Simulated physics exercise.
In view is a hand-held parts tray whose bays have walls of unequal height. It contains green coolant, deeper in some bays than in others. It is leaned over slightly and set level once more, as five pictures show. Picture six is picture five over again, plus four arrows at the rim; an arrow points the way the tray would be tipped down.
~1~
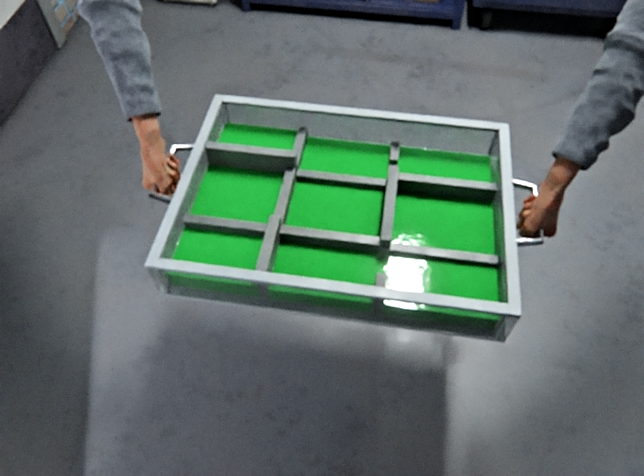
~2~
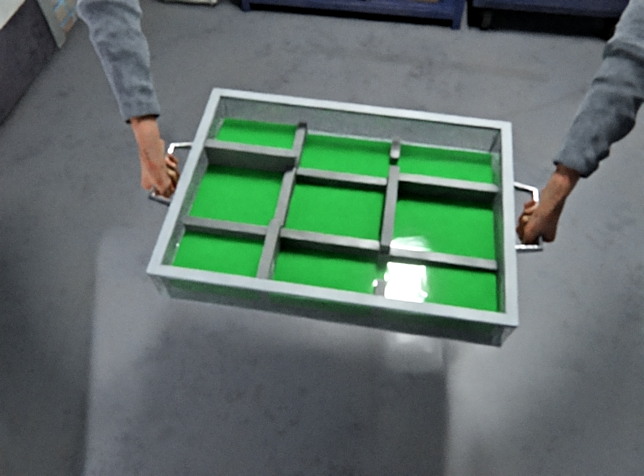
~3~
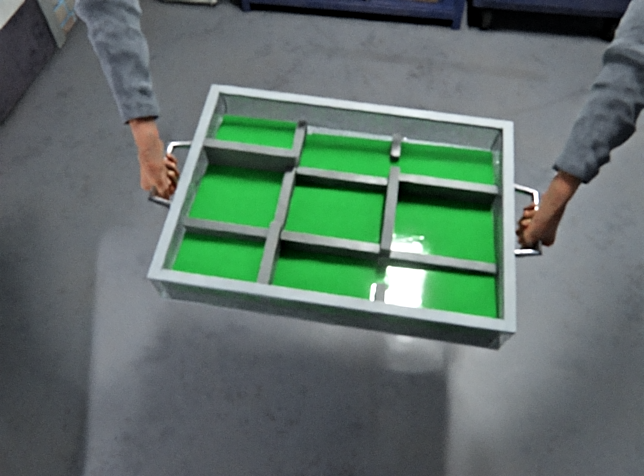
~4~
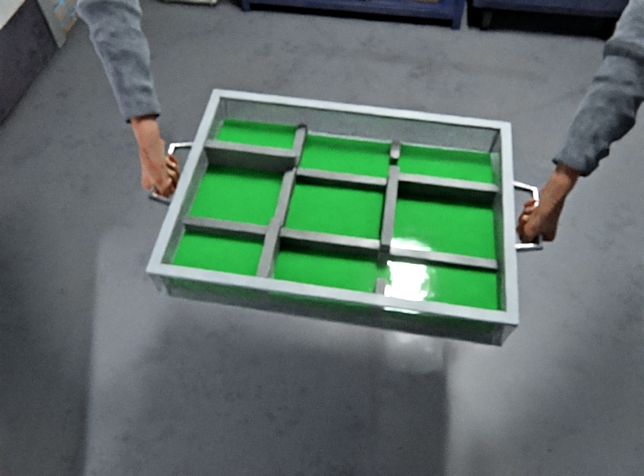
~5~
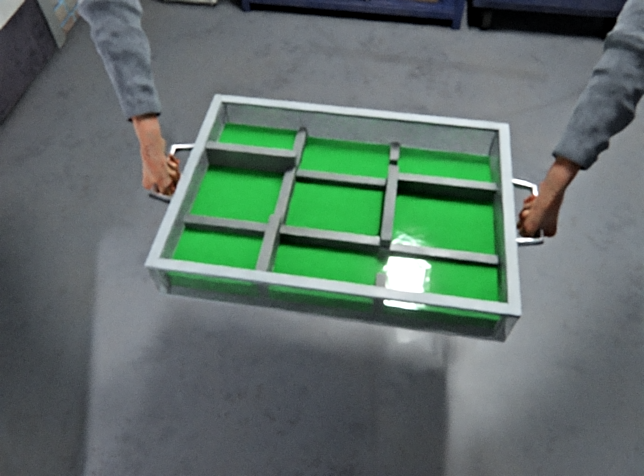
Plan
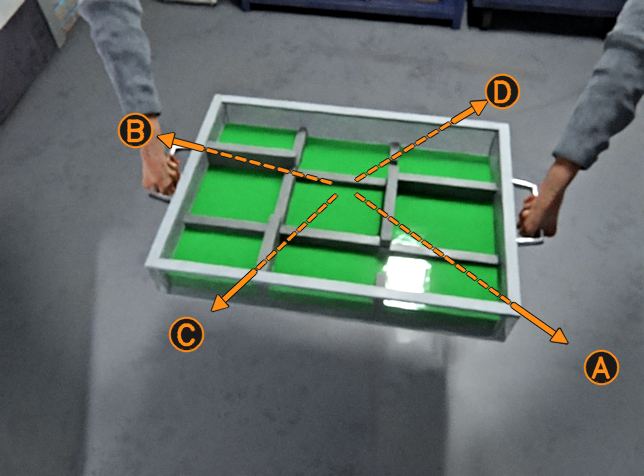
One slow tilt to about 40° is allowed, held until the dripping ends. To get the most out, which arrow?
I would pick arrow D.
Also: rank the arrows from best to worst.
The order is D, A, C, B.
In orange, A ends at (562, 340); B ends at (163, 138); C ends at (216, 307); D ends at (482, 103).
With A, about 22 % stays in the tray, the largest part in the front right bay.
With B, about 36 % stays in the tray, the largest part in the centre left bay.
With C, about 30 % stays in the tray, the largest part in the front left bay.
With D, about 16 % stays in the tray, the largest part in the back right bay.
